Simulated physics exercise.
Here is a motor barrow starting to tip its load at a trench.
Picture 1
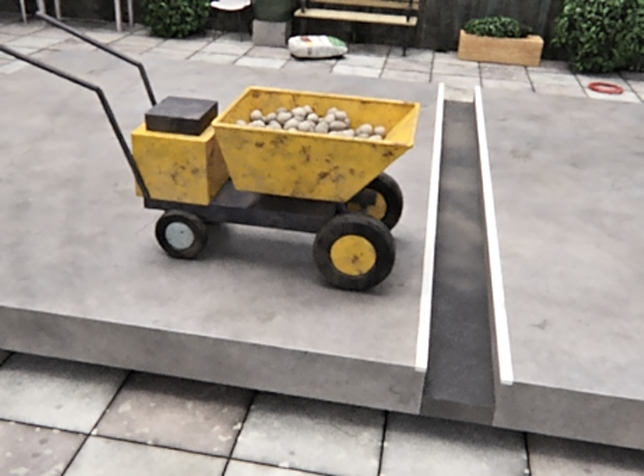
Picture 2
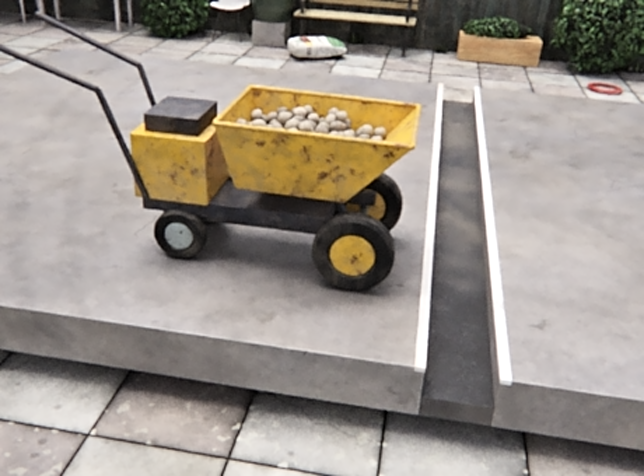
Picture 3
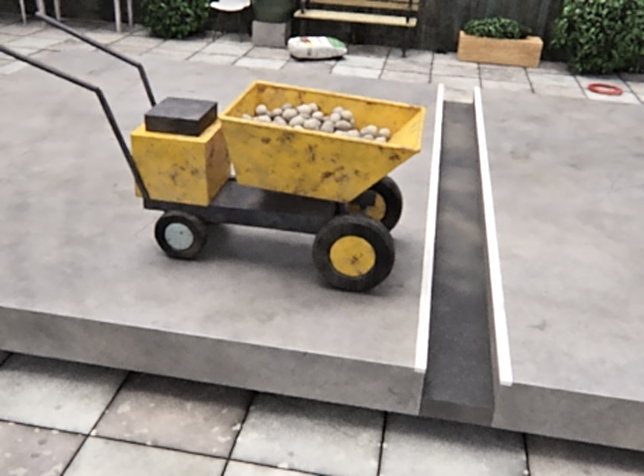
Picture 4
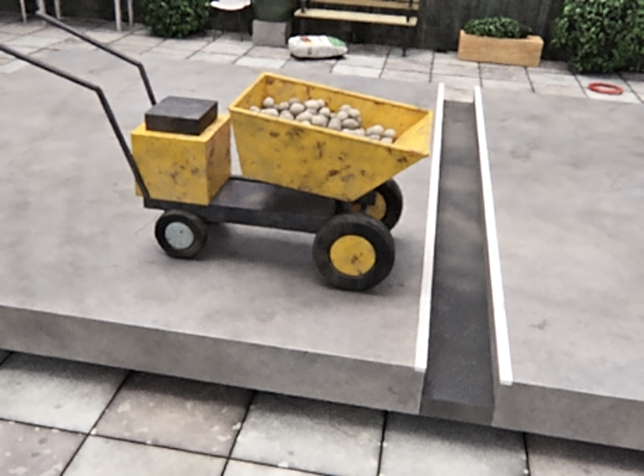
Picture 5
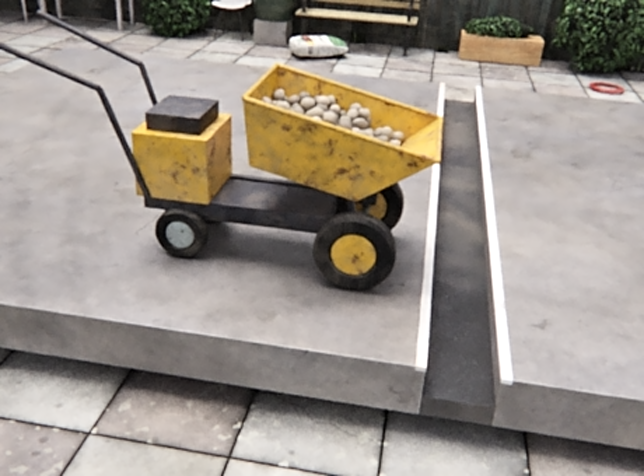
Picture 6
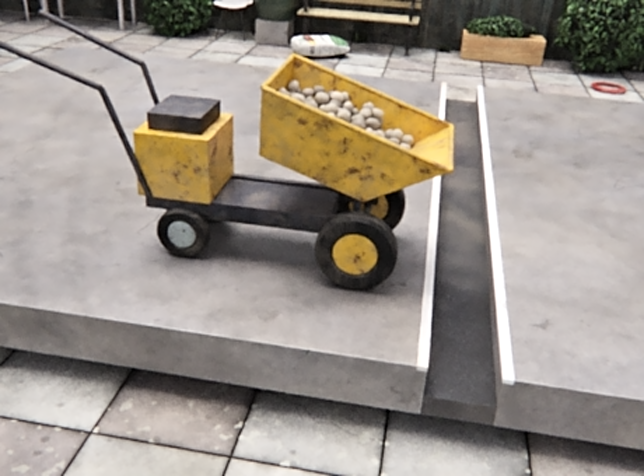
A yellow skip full of rounded, pale grey stones sits level on a small dark-framed motor barrow, seen from slightly above on a raised grey slab in a paved yard. The barrow has black handles at left, while a dark trench with white edges lies to its right, before shrubs and a bench. The skip tilts gradually, its rear rising and its lip lowering rightward, while the camera stays nearly still.
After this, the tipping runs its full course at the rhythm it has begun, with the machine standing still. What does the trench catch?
Between the edges lies under half of the load.
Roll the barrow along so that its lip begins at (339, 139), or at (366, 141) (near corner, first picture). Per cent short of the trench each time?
First some 10, then 0 per cent.
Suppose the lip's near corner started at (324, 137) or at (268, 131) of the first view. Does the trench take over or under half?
The first try: Most of it. The second: The smaller part.
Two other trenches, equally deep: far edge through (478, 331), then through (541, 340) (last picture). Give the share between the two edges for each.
About 0 and 70 per cent.
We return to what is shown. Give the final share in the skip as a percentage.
It comes to 0 per cent or so.
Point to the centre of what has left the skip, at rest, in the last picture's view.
Roughly at (526, 277).
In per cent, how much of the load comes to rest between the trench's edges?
About 35 per cent.
Soon after the last picture, skip tipped steeply; all in the skip.
A little later, skip tipped right over; most in the skip; a small part in or heaped over the trench; about a quarter beyond it; a stray few falling.
Later still, skip tipped right over; a small part in the skip; about a quarter in or heaped over the trench; about two thirds beyond it.
By the end, skip tipped right over; a stray few in the skip; about a third in or heaped over the trench; about two thirds beyond it.
